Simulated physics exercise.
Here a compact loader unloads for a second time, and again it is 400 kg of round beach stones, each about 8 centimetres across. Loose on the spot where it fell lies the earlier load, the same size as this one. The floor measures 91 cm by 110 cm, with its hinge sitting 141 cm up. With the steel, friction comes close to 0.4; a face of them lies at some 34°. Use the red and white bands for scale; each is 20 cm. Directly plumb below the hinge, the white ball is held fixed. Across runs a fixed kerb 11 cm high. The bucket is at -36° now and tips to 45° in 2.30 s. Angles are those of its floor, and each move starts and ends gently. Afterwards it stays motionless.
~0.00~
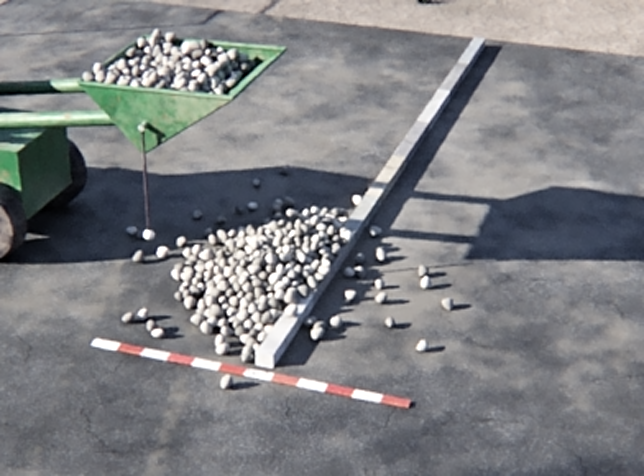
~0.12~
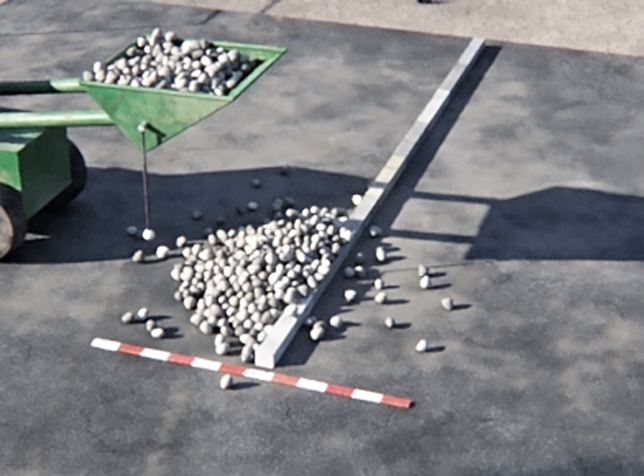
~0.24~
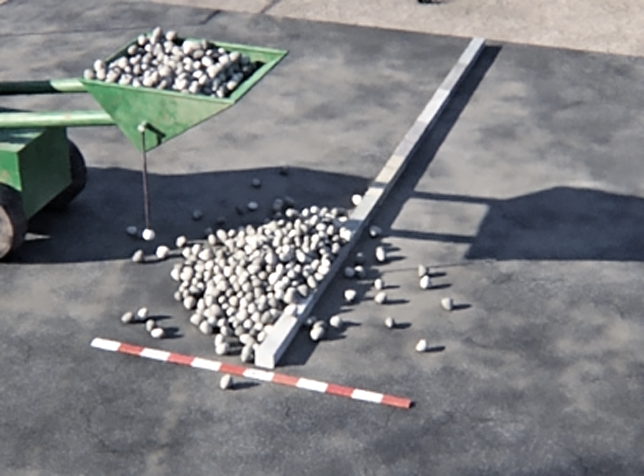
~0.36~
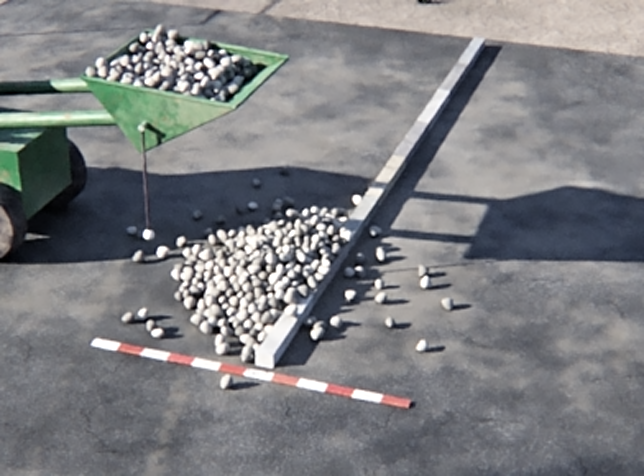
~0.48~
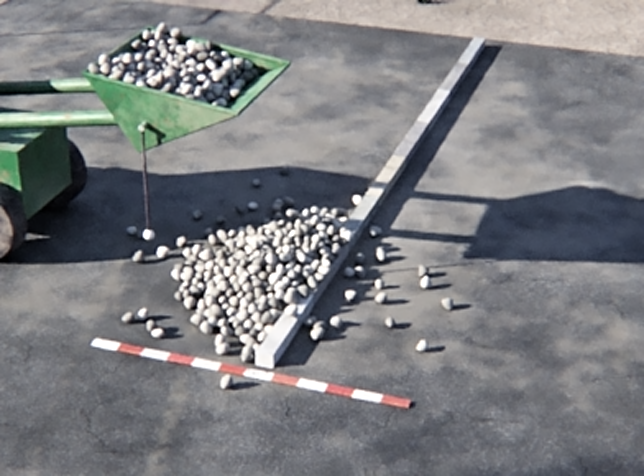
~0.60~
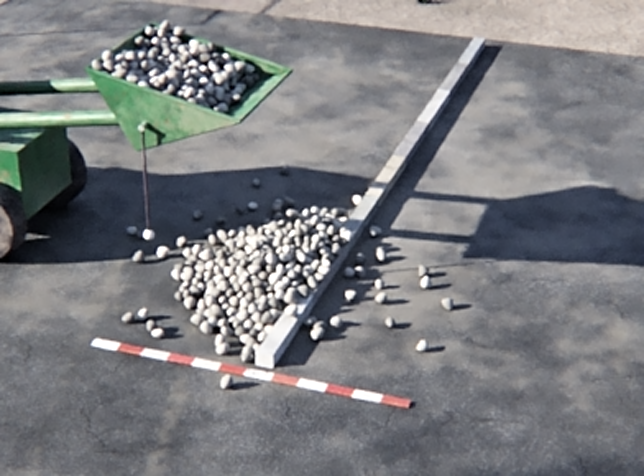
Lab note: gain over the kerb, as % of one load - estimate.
Gain: About 31 %.
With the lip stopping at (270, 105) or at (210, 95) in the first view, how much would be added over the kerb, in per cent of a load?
Roughly 70 and 15 per cent, in that order.
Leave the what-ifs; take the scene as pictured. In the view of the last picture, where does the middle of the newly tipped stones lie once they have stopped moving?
They settle centred around (294, 258).
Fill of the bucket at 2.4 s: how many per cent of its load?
About 0 percent.
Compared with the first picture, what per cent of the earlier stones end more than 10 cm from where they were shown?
Near 25 per cent, I reckon.
After 1.7 s the floor is at 32°; in per cent of one load, 80 in the bucket, 117 on this side of the kerb, 3 over the kerb; the foremost stones are at (407, 295).
After 2.4 s the floor is at 45°; in per cent of one load, 2 in the bucket, 177 on this side of the kerb, 21 over the kerb; the foremost stones are at (413, 301).
After 2.8 s the floor is at 45°; in per cent of one load, 0 in the bucket, 169 on this side of the kerb, 32 over the kerb; the foremost stones are at (427, 307).
After 5.5 s the floor is at 45°; in per cent of one load, 0 in the bucket, 166 on this side of the kerb, 35 over the kerb; the foremost stones are at (444, 314). Net gain over the kerb, 31.
